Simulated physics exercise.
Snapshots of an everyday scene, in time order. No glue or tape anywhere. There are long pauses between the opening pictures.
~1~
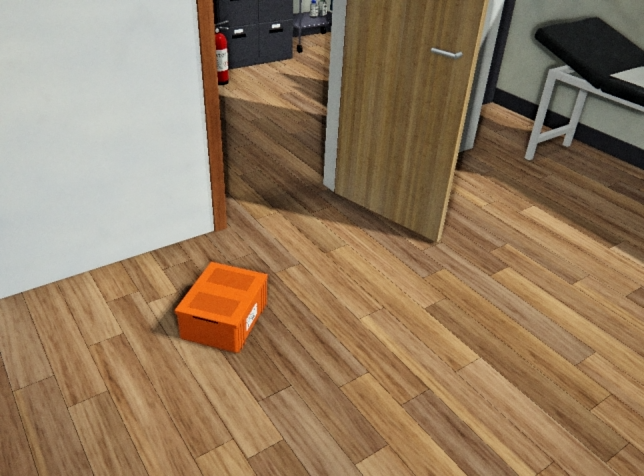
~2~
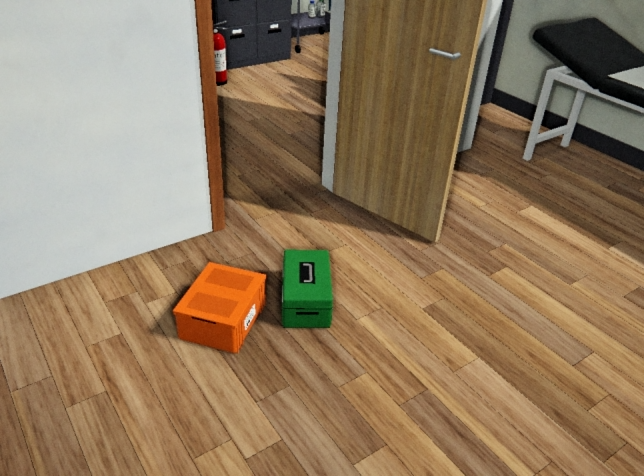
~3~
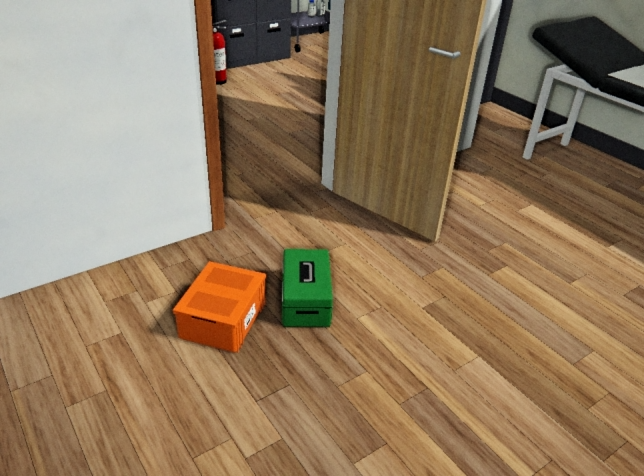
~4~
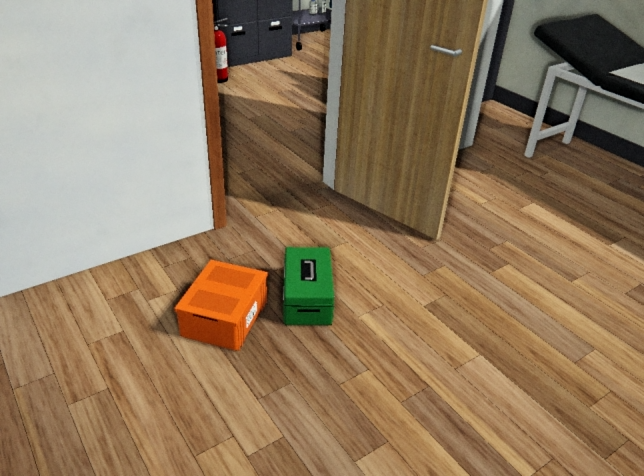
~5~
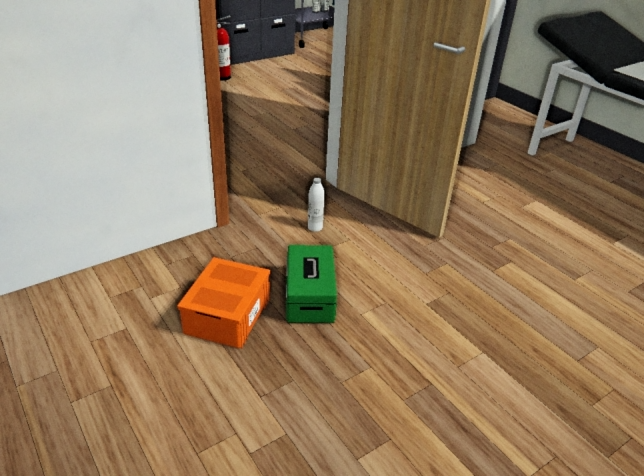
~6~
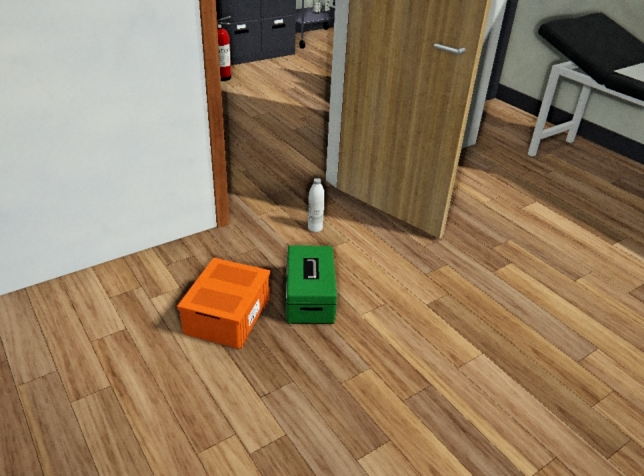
A green toolbox appears beside the orange tote, then a white bottle appears behind them.
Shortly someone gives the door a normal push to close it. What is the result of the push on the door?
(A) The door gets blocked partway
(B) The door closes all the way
B.
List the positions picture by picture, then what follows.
In the first picture, door wide open and still.
In the second picture, door wide open and still; green toolbox (307, 287); orange tote (222, 307).
In the third picture, door wide open and still; green toolbox (307, 287); orange tote (222, 306).
In the fourth picture, door wide open and still; green toolbox (308, 285); orange tote (224, 304).
In the fifth picture, door wide open and still; green toolbox (311, 283); orange tote (227, 302).
In the sixth picture, door wide open and still; white bottle (316, 205); green toolbox (311, 283).
Then, 1.10 s past the last view, open by 65°.
Then, 1.80 s past the last view, open by 30°; white bottle displaced about its own width near (296, 200).
Then, 2.30 s past the last view, open by 6°; white bottle displaced well along near (269, 189).
Finally, open by 0°; moved from the start, white bottle; the other 2 still in place. Final places as the last picture's camera would see them, white bottle near (264, 185).
